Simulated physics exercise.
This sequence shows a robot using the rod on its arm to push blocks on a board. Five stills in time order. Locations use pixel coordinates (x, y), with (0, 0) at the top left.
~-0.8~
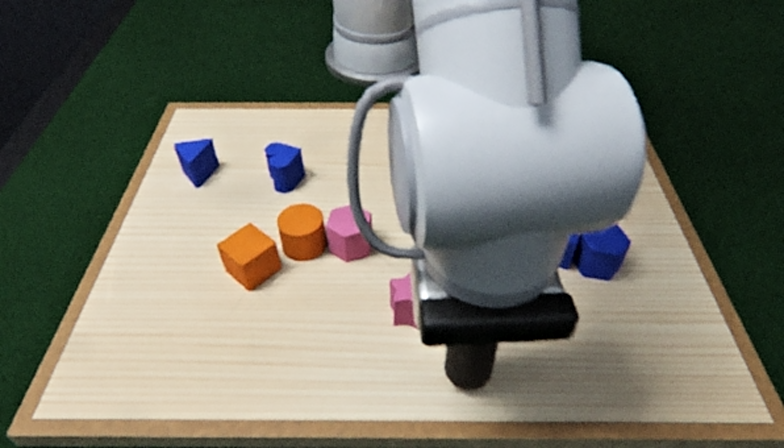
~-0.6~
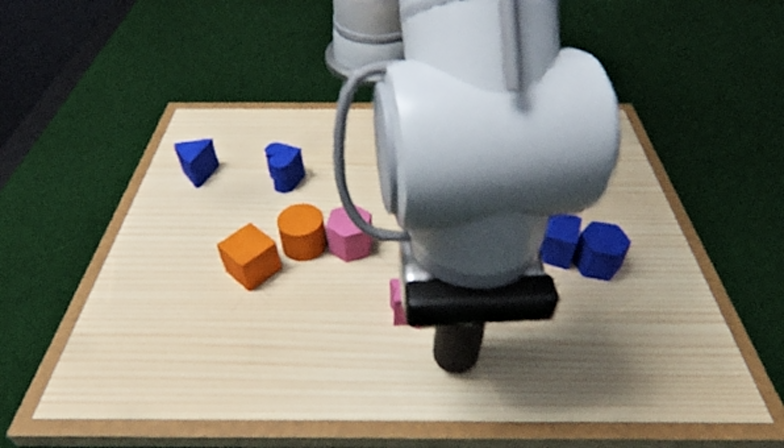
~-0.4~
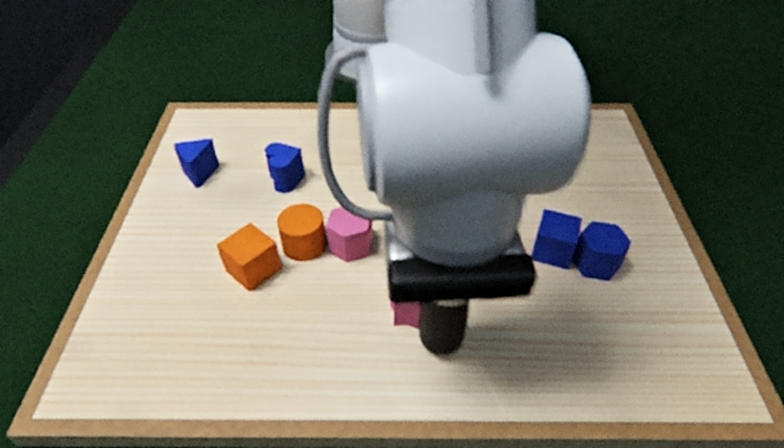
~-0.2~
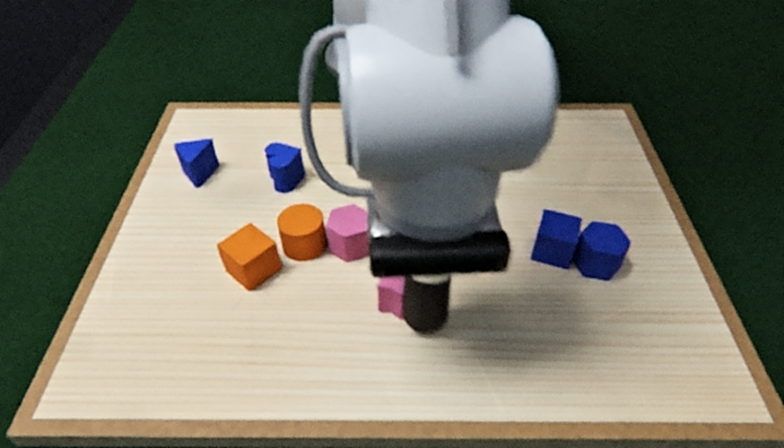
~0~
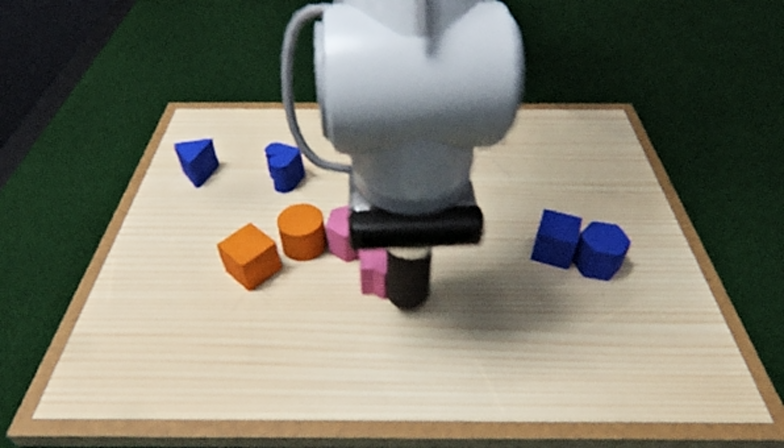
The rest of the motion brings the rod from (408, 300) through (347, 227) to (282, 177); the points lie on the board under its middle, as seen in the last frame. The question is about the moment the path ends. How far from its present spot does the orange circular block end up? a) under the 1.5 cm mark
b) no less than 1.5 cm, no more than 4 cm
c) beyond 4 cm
Letter b.
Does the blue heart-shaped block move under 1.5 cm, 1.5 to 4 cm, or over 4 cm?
Over 4 cm.
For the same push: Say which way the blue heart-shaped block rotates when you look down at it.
The block turns clockwise.
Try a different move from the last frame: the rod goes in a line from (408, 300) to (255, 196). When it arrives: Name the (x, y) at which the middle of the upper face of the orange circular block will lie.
Near (226, 197).
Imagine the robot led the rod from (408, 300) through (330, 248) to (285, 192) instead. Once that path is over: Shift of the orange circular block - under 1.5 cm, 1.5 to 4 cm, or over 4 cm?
Its final spot will lie more than 4 cm from the current one.
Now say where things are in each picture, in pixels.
In the first picture, tip of the rod (468, 369), middles of tops, blue heart-shaped block (281, 153), orange circular block (300, 218), pink hexagonal block (349, 219), pink star (410, 287).
In the second picture, rod (456, 354), nothing pushed.
In the third picture, rod (442, 335), nothing pushed.
In the fourth picture, rod (426, 315), pink star partly hidden.
In the fifth picture, rod (408, 293), blue heart-shaped block (281, 153), orange circular block (300, 218), pink hexagonal block partly hidden, pink star (377, 258).
What follows on the original path. One third of the way, rod (365, 241); orange circular block (291, 216); pink hexagonal block (322, 188), turned 25° anticlockwise; pink star (333, 212).
Two thirds of the way, rod (327, 199); blue heart-shaped block (277, 146); orange circular block (274, 214); pink hexagonal block (291, 169), turned 25° clockwise; pink star (295, 191), turned 65° anticlockwise.
At the end, rod (281, 169); blue heart-shaped block (255, 134), turned 70° clockwise; orange circular block (274, 214); pink hexagonal block (240, 157), turned 35° anticlockwise; pink star (289, 187), turned 90° anticlockwise.
